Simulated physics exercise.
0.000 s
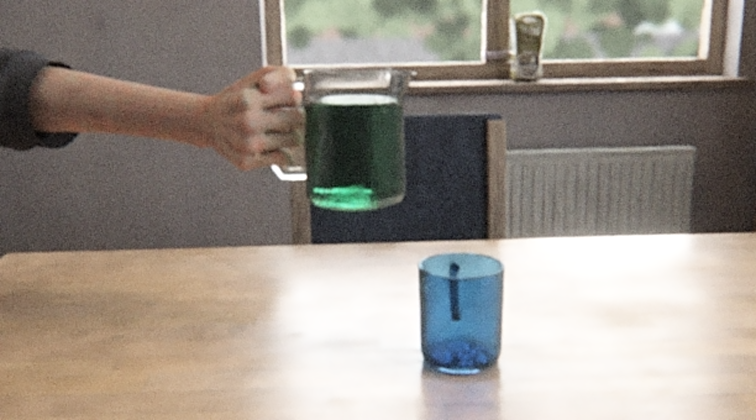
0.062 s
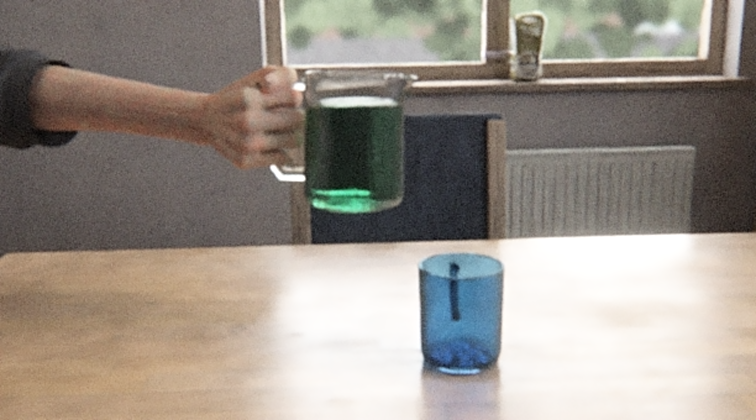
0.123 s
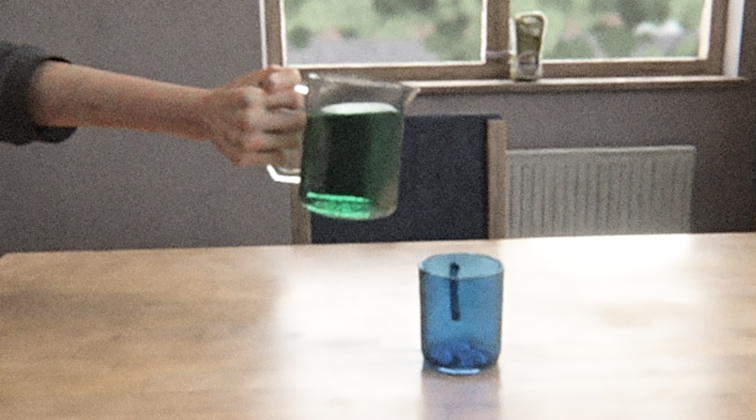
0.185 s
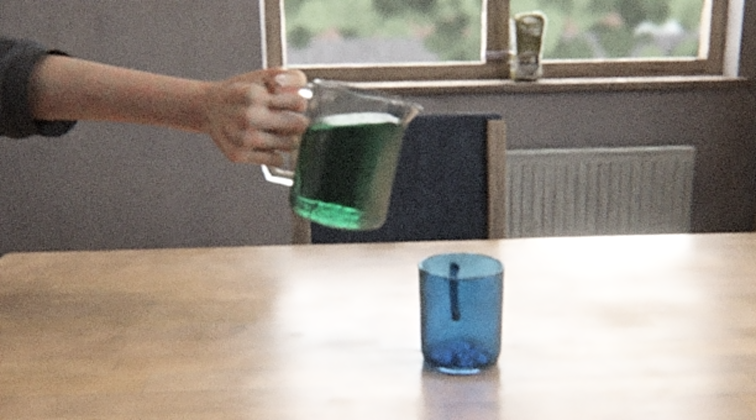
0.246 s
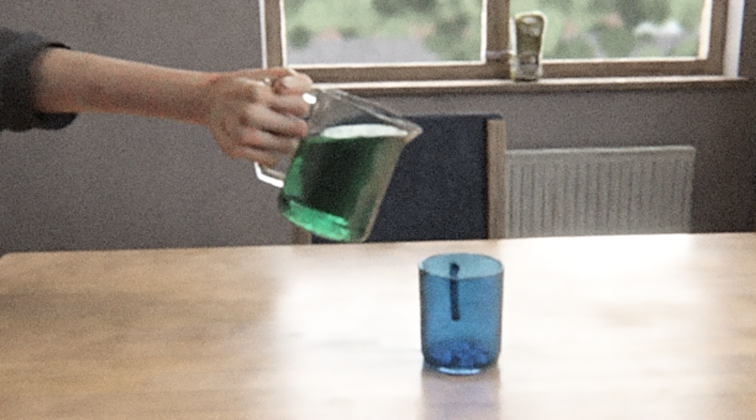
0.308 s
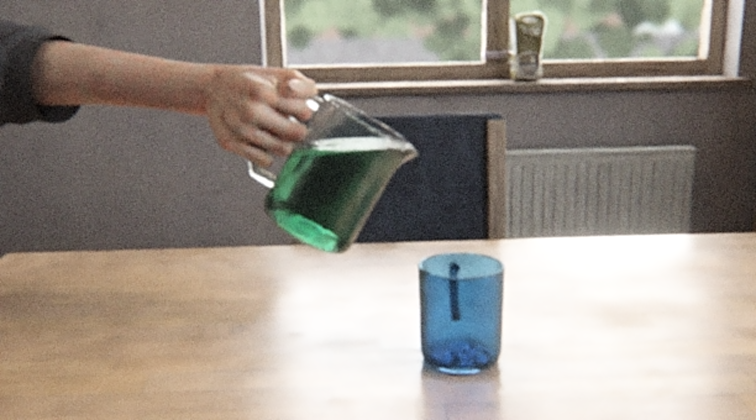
The clip opens with a hand holding a glass pitcher of green liquid level, above and to the left of an empty blue cup on a wooden table. The hand then tilts the pitcher steadily to the right, its rim lowering toward the cup as the liquid shifts inside.
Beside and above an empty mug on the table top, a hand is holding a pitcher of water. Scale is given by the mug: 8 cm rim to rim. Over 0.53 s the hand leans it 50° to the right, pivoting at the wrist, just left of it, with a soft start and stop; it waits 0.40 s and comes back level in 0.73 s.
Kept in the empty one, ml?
120 ml.
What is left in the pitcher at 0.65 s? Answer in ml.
Roughly 570 ml is still in there.
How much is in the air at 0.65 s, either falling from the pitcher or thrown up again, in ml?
Close to 25 ml, I'd say.
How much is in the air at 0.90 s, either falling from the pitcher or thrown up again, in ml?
I'd put it near 20 ml of liquid.
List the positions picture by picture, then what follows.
In the first picture, it leans 0°; its right rim is at (416, 72); the water meets the walls at (320, 102) and (387, 100); the mug's rim runs from (420, 268) to (503, 266).
In the second picture, it leans 2°; its right rim is at (417, 77); the water meets the walls at (321, 104) and (388, 102).
In the third picture, it leans 6°; its right rim is at (420, 89); the water meets the walls at (315, 113) and (389, 109).
In the fourth picture, it leans 14°; its right rim is at (422, 107); the water meets the walls at (311, 129) and (391, 118).
In the fifth picture, it leans 22°; its right rim is at (422, 130); the water meets the walls at (303, 150) and (394, 131).
In the sixth picture, it leans 31°; its right rim is at (419, 153); the water meets the walls at (289, 170) and (400, 145).
After 0.65 s the tilt is 50° and the mug has 25 ml, the pitcher 575 ml, and 0 ml is on the table top.
After 0.90 s the tilt is 50° and the mug has 80 ml, the pitcher 525 ml, and 0 ml is on the table top.
After 1.16 s the tilt is 39° and the mug has 110 ml, the pitcher 505 ml, and 0 ml is on the table top.
After 1.44 s the tilt is 10° and the mug has 120 ml, the pitcher 505 ml, and 0 ml is on the table top.
In the end the mug has 120 ml, the pitcher 505 ml, and 0 ml is on the table top.
